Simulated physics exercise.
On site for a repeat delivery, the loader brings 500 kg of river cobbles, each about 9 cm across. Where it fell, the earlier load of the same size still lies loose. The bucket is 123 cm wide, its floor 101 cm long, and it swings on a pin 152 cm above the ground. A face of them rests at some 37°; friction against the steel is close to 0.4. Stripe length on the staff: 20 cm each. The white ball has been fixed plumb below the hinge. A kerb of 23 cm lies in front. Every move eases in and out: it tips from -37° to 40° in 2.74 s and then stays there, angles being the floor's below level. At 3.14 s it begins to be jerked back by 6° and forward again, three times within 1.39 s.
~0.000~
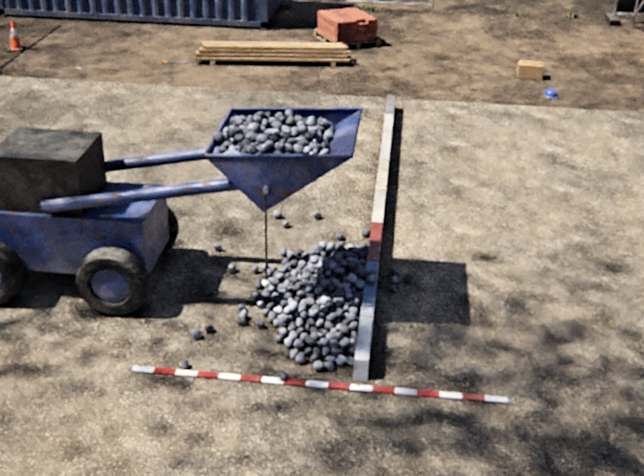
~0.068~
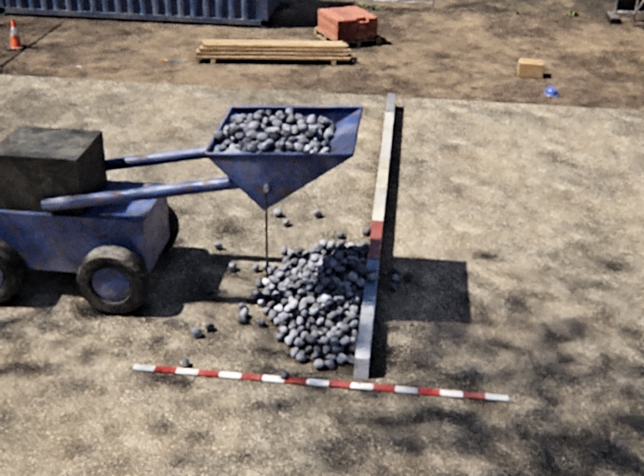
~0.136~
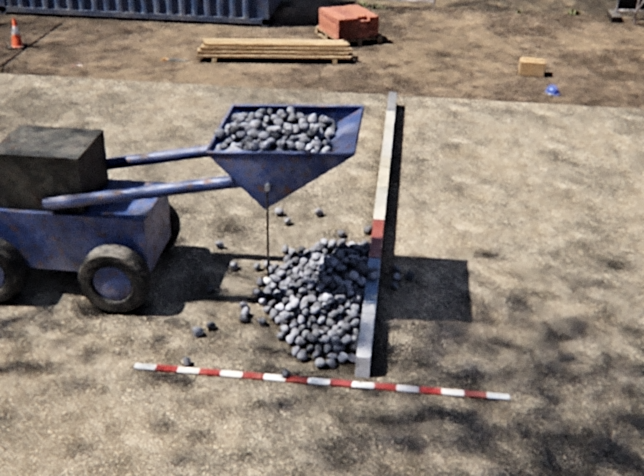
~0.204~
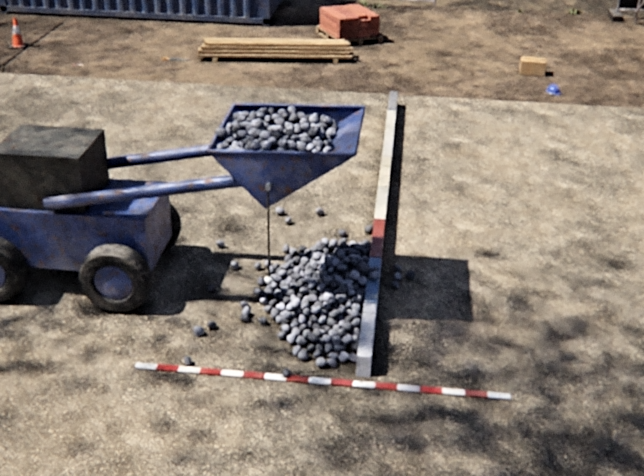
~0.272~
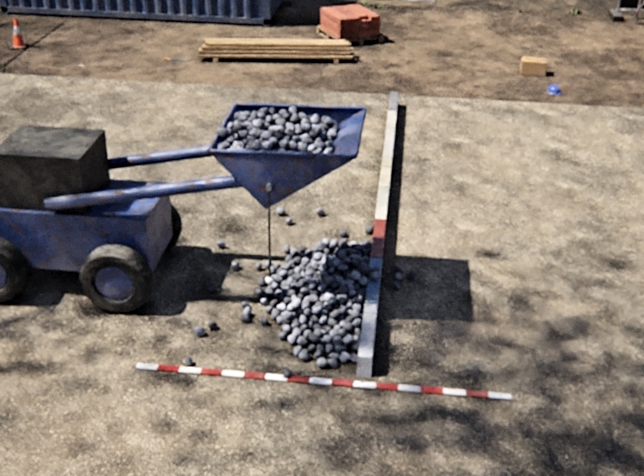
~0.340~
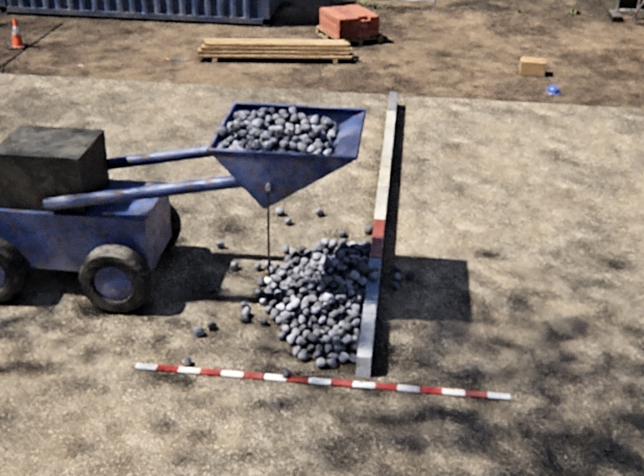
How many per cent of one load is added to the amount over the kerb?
About 71 per cent of a load.
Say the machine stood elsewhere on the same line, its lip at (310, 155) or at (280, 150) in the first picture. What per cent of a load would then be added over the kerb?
Case one about 15 %, case two about 0 %.
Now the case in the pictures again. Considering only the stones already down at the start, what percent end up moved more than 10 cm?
Some 0 percent, give or take.
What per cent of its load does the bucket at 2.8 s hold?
I'd say about 5 per cent.
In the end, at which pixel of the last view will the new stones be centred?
They come to rest centred about (404, 292).
After 2.1 s the floor is at 28°; in per cent of one load, 89 in the bucket, 109 on this side of the kerb, 1 over the kerb; the foremost stones are at (389, 274).
After 2.8 s the floor is at 40°; in per cent of one load, 6 in the bucket, 146 on this side of the kerb, 48 over the kerb; the foremost stones are at (473, 291).
After 5.0 s the floor is at 40°; in per cent of one load, 0 in the bucket, 128 on this side of the kerb, 72 over the kerb; the foremost stones are at (541, 279).
After 7.7 s the floor is at 40°; in per cent of one load, 0 in the bucket, 128 on this side of the kerb, 72 over the kerb; the foremost stones are at (541, 279). Net gain over the kerb, 71.
